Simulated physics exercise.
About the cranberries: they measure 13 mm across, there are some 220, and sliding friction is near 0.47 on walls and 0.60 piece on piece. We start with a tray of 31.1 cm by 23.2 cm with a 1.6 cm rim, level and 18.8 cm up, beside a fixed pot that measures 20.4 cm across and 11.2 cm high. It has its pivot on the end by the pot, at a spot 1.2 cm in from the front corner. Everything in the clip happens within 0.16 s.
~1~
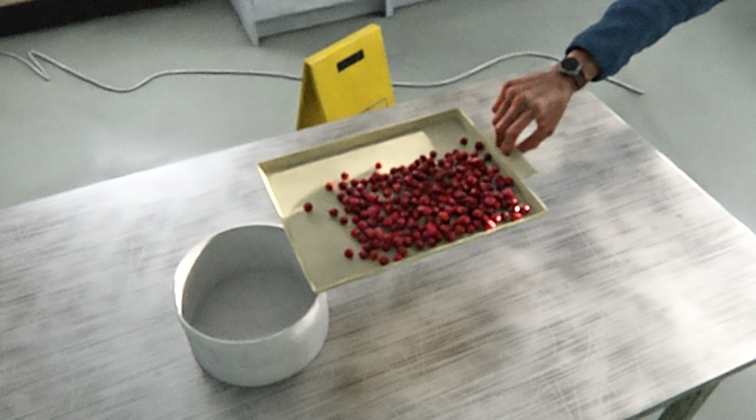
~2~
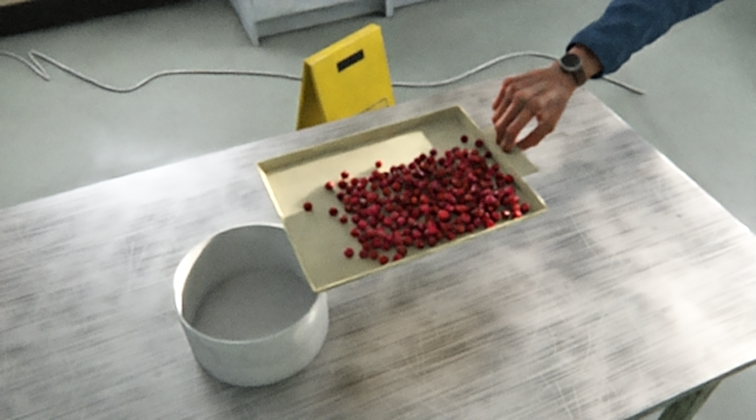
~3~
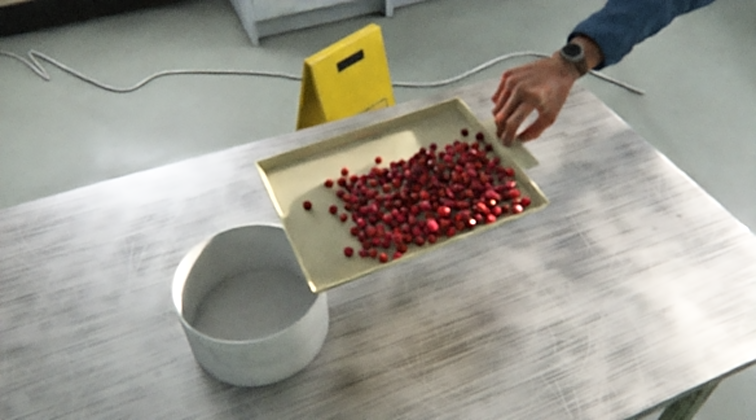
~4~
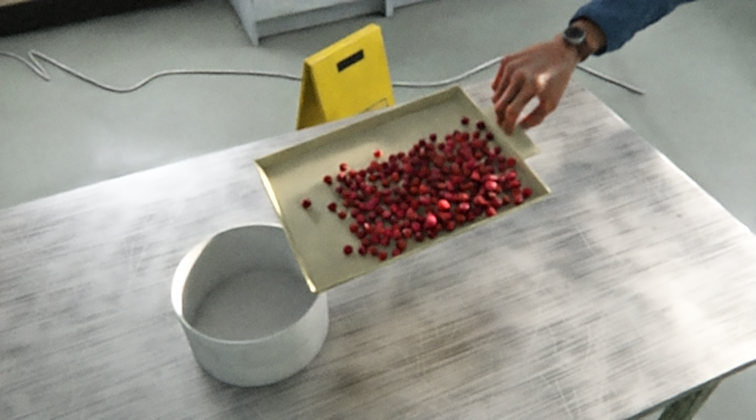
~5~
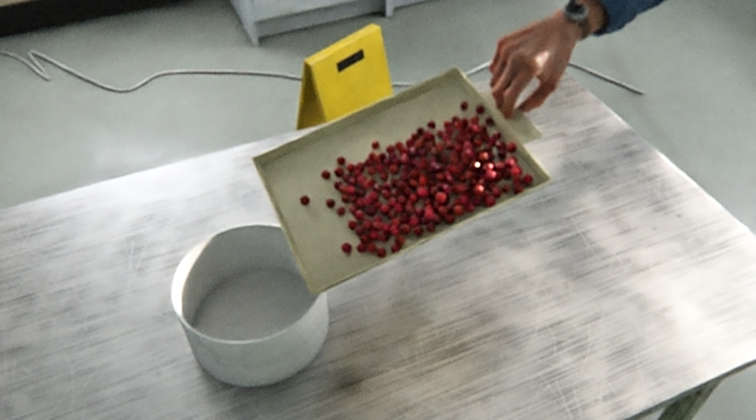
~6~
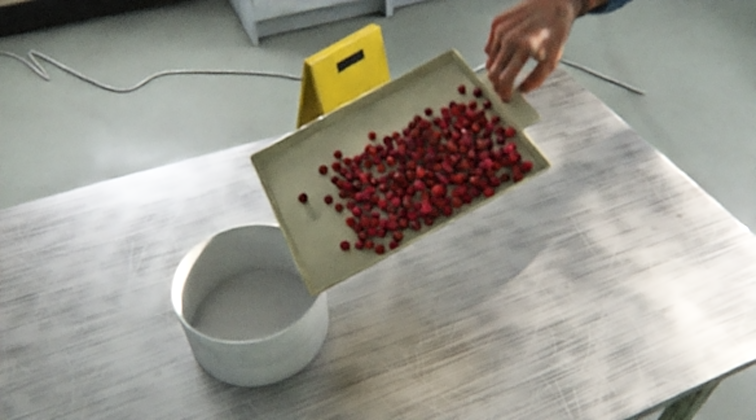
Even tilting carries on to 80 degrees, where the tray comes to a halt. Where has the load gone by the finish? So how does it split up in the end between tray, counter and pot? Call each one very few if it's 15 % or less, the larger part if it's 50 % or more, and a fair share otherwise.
I'd say tray very few, counter the larger part, pot a fair share.
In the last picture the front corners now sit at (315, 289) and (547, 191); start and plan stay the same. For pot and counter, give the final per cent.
Pot: 0, counter: 100.
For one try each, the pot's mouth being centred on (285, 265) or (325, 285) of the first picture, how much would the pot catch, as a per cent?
The shares would be near 10 and 10 per cent respectively.
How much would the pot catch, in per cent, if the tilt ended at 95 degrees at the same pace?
Roughly 30 percent.
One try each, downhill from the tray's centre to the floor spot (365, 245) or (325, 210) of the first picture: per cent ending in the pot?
Near 0 and 90 percent, in that order.
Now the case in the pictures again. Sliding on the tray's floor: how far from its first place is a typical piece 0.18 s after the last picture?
It has moved some 1 cm from its start.
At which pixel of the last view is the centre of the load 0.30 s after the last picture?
The load's centre is near (318, 200) at that time.
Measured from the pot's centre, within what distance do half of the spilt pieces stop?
Distance: Around 24 cm.
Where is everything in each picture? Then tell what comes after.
In the first frame, tray tilt 0 degrees, front corners at (316, 286) and (542, 209); middle of the pieces at (425, 199); pot at (249, 278).
In the second frame, tray tilt 1 degrees, front corners at (316, 286) and (542, 207); middle of the pieces at (425, 198).
In the third frame, tray tilt 3 degrees, front corners at (316, 286) and (543, 201), lowest corner left front; middle of the pieces at (425, 194).
In the fourth frame, tray tilt 7 degrees, front corners at (315, 287) and (545, 191), lowest corner left front; middle of the pieces at (424, 188).
In the fifth frame, tray tilt 12 degrees, front corners at (314, 288) and (546, 178), lowest corner left front; middle of the pieces at (423, 179).
In the sixth frame, tray tilt 18 degrees, front corners at (313, 289) and (545, 164), lowest corner left front; middle of the pieces at (420, 170); pot at (249, 278).
Then, 0.18 s after the last picture, tilt 50 degrees; the tray holds 100 %, the pot 0 %.
Then, 0.30 s after the last picture, tilt 72 degrees; the tray holds 100 %, the pot 0 %.
Then, 0.56 s after the last picture, tilt 80 degrees; the tray holds 5 %, the pot 25 %.
In the end, tray 0 %, counter 75 %, pot 25 %.
